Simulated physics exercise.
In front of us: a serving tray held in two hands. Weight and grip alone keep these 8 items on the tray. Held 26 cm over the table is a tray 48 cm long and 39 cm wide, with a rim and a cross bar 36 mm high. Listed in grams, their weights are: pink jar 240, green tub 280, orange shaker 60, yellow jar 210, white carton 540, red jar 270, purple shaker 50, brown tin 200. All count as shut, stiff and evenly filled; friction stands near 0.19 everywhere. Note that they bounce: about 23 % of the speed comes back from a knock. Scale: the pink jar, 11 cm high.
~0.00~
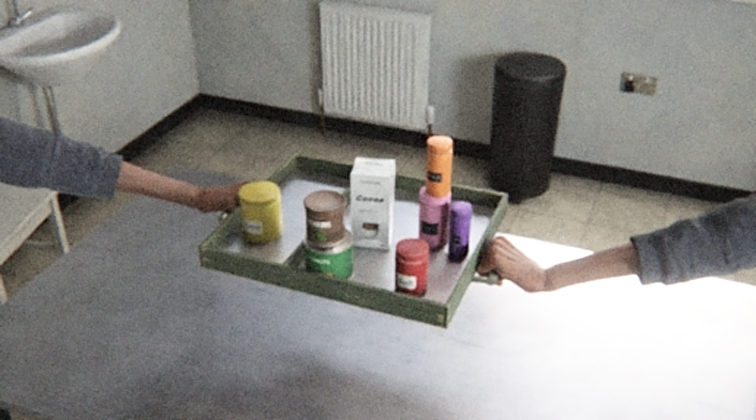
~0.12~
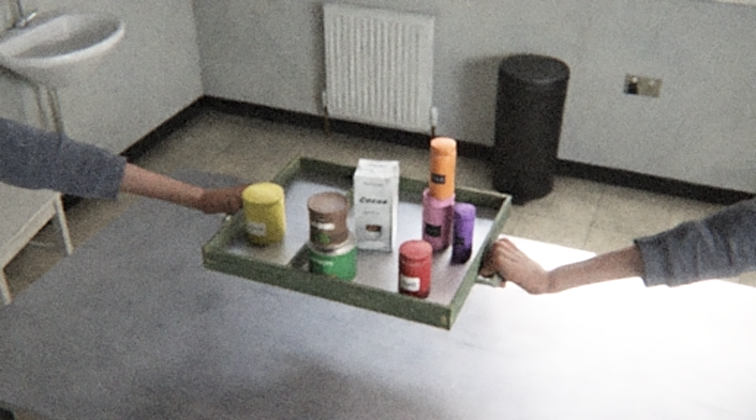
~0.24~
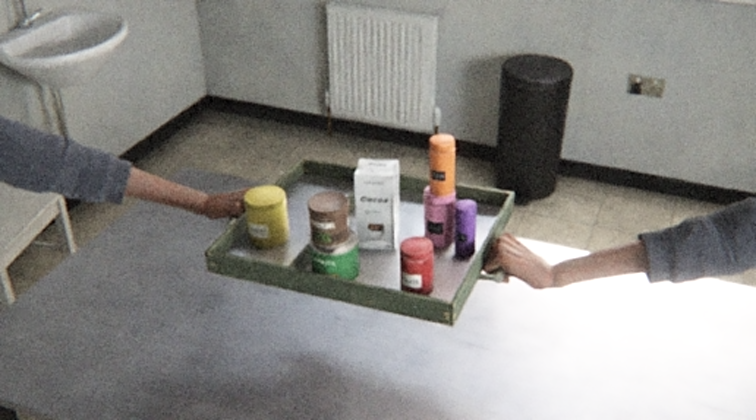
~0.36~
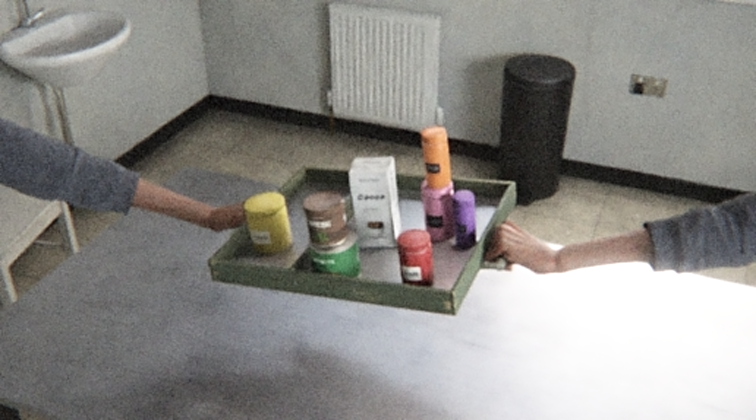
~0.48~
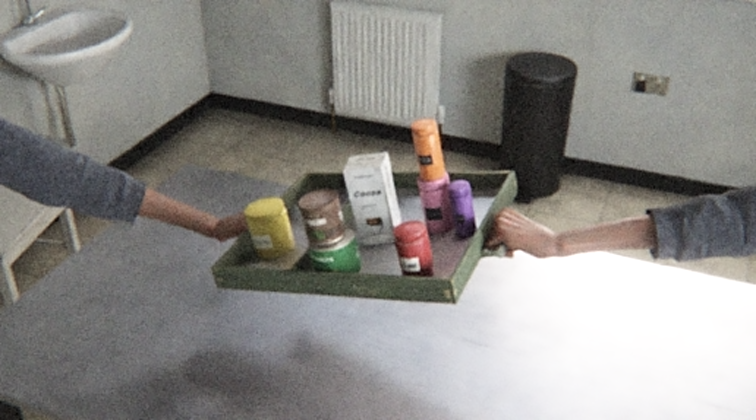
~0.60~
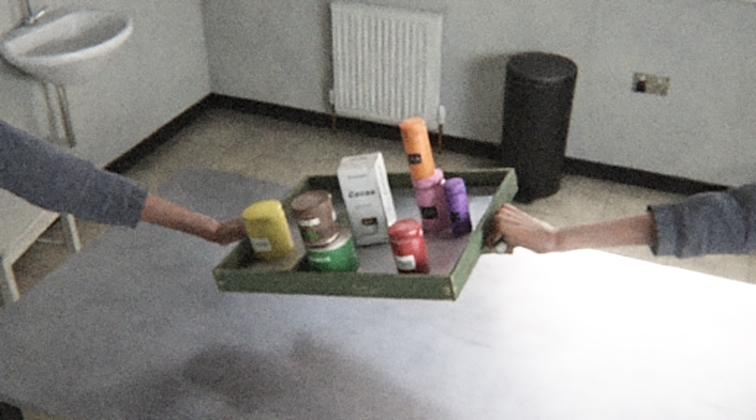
Two hands hold a green tray of containers level, then tilt its left edge down.
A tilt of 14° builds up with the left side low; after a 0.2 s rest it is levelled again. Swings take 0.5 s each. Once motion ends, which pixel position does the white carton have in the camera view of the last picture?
Its pixel position is about (354, 200).
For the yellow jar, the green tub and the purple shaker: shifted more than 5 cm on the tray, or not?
First, the yellow jar stays in its position; second, the green tub stays in its position; third, the purple shaker is moved away.
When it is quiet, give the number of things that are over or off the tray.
The count is 2.
Around 0.80 s, tray tilted 14°, left edge down; white carton shifted 5 cm near (351, 200); orange shaker tipped 5° against what carries it; brown tin shifted 6 cm.
Around 0.90 s, tray tilted 13°, left edge down; white carton shifted 6 cm near (346, 201); brown tin tipped 33° against what carries it; orange shaker tipped 27° against what carries it.
Around 1.00 s, tray tilted 10°, left edge down; white carton shifted 6 cm near (348, 201); brown tin on its side; orange shaker tipped 57° against what carries it.
Around 1.20 s, tray tilted 1°, left edge down; white carton shifted 6 cm near (353, 200); orange shaker upside down; brown tin on its side.
Finally (2.2 s), on their side or leaning hard on the tray, orange shaker and brown tin; not toppled but over 5 cm from the start, pink jar, white carton, red jar and purple shaker; the other 2 still in place (within 5 cm). Final places as that camera would see them, white carton near (354, 200).
